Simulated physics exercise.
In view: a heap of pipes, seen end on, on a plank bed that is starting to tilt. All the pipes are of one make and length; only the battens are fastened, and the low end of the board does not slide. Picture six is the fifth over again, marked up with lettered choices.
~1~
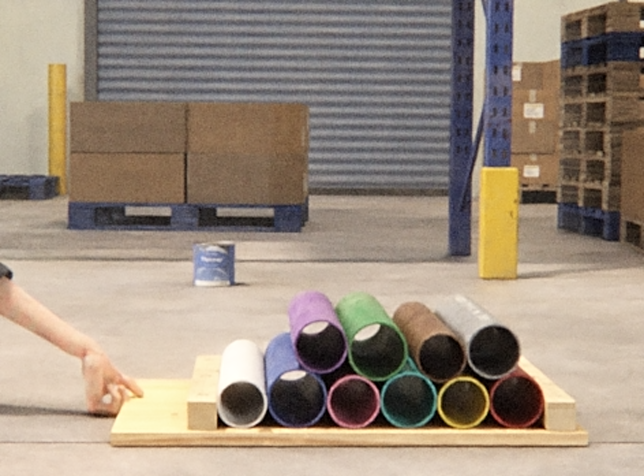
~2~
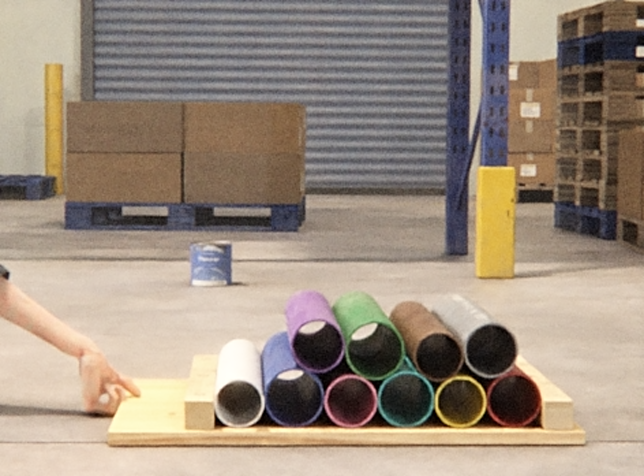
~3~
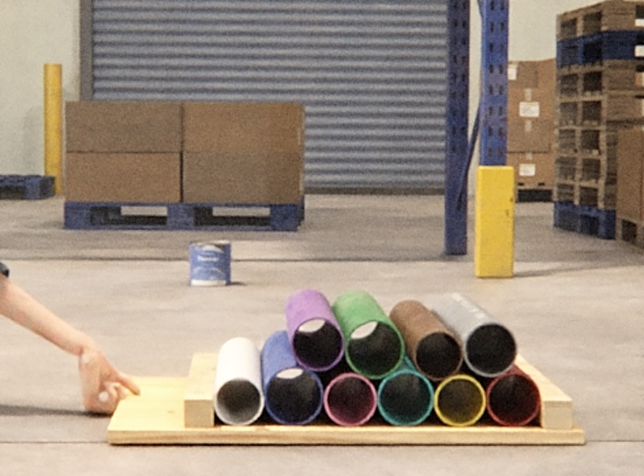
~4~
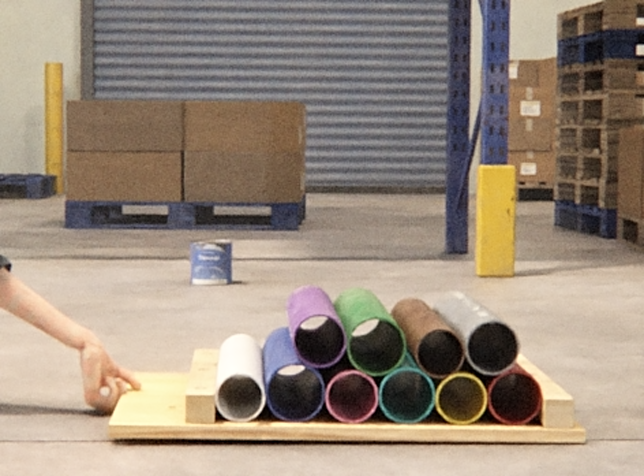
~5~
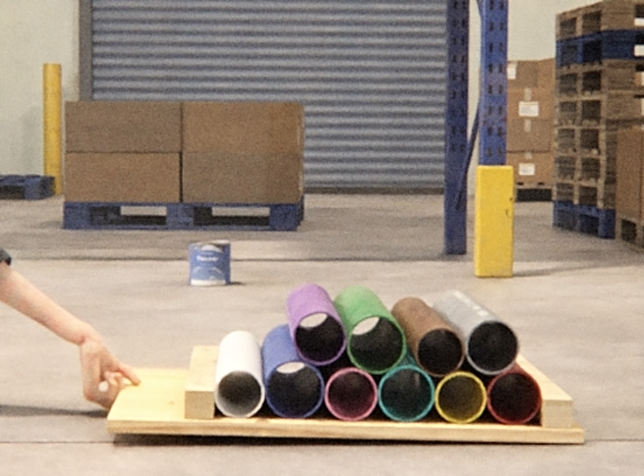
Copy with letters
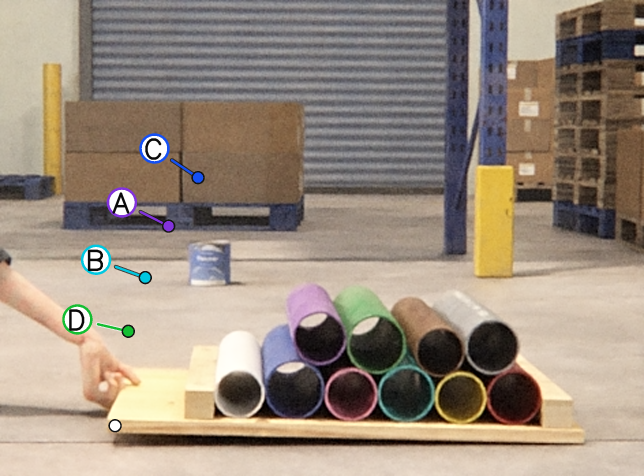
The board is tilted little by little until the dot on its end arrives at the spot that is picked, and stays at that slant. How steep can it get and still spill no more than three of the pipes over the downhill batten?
Mark B is as high as it can go.
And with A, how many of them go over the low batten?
With A, four.
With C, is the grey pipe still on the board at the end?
No.
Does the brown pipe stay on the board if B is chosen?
The brown pipe: Yes.
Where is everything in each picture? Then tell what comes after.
The first picture shows blue pipe (297, 398); pink pipe (353, 402); turquoise pipe (409, 400).
The second picture shows turquoise pipe (406, 399); yellow pipe (460, 402).
The third picture shows board (339, 394); white pipe (238, 401); blue pipe (294, 396); grey pipe (490, 349).
The fourth picture shows board (340, 392); white pipe (240, 397); blue pipe (295, 392).
The fifth picture shows board (339, 389); white pipe (239, 393); blue pipe (294, 389).
On the marked copy, A at (169, 226); B at (145, 278); C at (198, 178); D at (129, 331); the white dot at (115, 426).
With B. Early on, board at 16°.
Further on, board at 20°.
At the end, board at 20°, one over the low batten (grey).
As for the rest, A four over the low batten (brown, green, grey, purple); C four over the low batten (brown, green, grey, purple); D none over the low batten.
